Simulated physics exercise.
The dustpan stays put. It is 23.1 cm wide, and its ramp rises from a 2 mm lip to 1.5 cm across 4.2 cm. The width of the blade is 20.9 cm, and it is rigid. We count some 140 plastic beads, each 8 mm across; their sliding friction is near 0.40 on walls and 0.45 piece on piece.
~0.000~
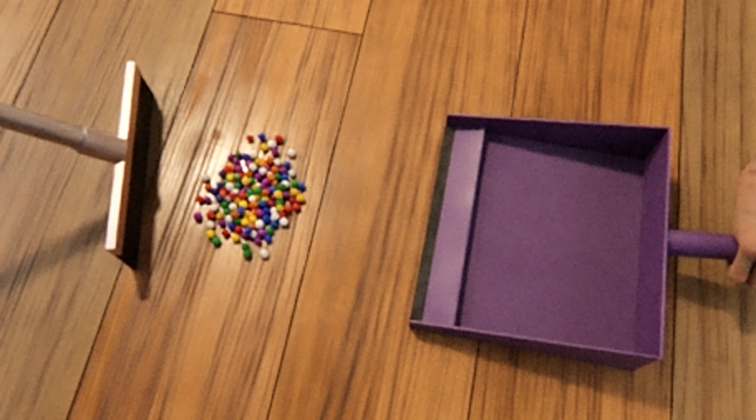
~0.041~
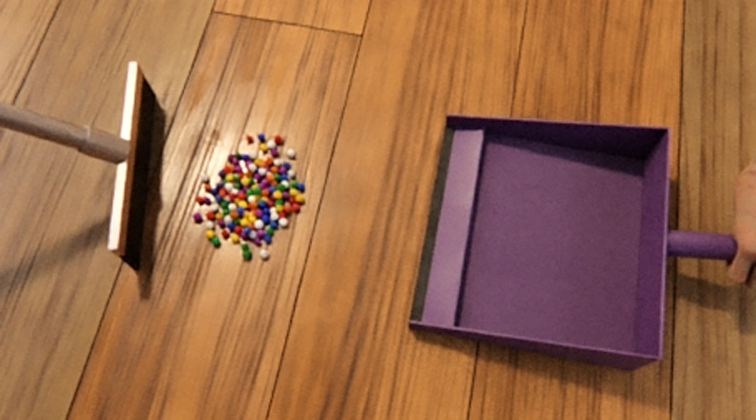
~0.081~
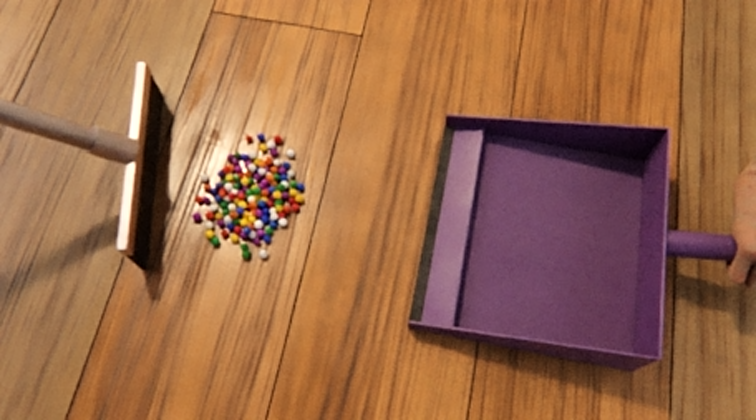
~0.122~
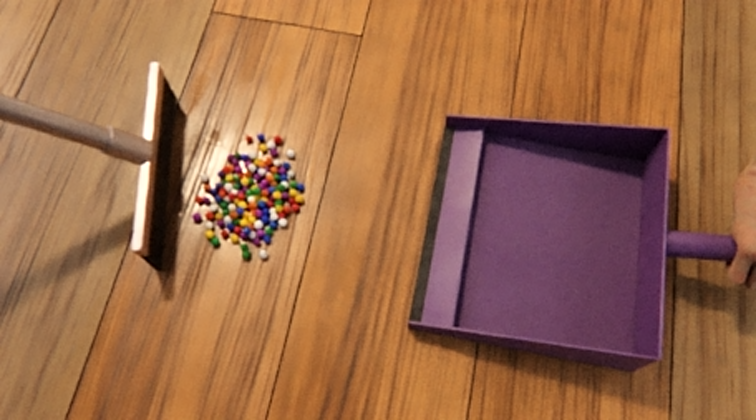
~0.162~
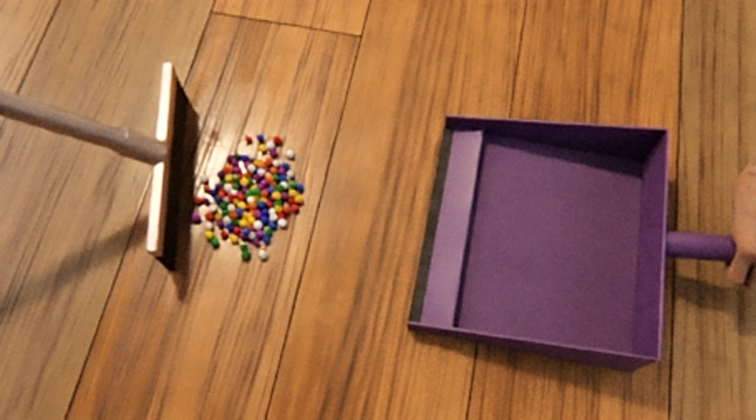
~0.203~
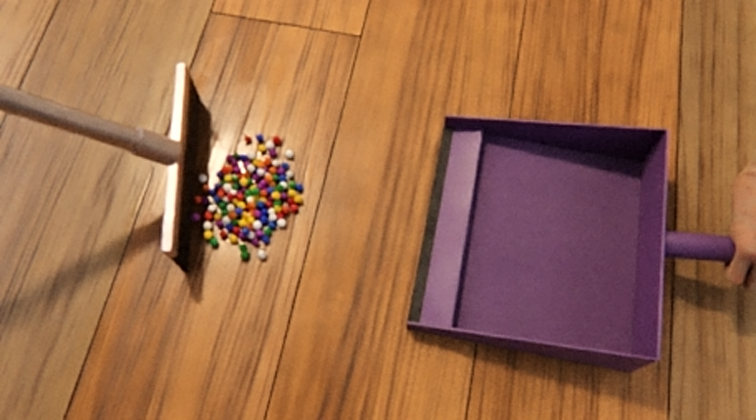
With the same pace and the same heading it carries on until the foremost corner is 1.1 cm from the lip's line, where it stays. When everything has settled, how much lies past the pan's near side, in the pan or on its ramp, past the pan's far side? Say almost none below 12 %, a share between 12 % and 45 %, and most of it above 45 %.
Near side: Almost none. Pan: A share. Far side: Almost none.
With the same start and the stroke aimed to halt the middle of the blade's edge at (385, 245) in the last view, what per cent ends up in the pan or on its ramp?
Some 0 per cent.
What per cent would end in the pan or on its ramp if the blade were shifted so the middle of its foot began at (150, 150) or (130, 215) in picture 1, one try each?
First try about 15 per cent, second about 5 per cent.
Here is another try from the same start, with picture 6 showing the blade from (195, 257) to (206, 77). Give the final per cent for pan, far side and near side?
Final per cent - pan 15, far 10, near 5.
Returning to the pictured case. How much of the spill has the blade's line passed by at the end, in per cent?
About 5 per cent.
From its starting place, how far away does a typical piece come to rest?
Median: Approx. 18 cm.
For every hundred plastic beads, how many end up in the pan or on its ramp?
Estimated share: 20 per cent.
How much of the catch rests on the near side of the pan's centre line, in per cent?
Something like 50 in a hundred.
After 0.51 s, middle of the blade 15 cm from the lip; 0 % over the lip, far side 0 %, near side 0 %.
Then, at 0.71 s, middle of the blade 8 cm from the lip; 0 % over the lip, far side 0 %, near side 0 %.
Then, at 1.02 s, middle of the blade 4 cm from the lip; 20 % over the lip, far side 5 %, near side 0 %.
In the end, at 1.5 s, near side 0 %, pan 20 %, far side 5 %, in front of the lip or behind the blade 75 %.
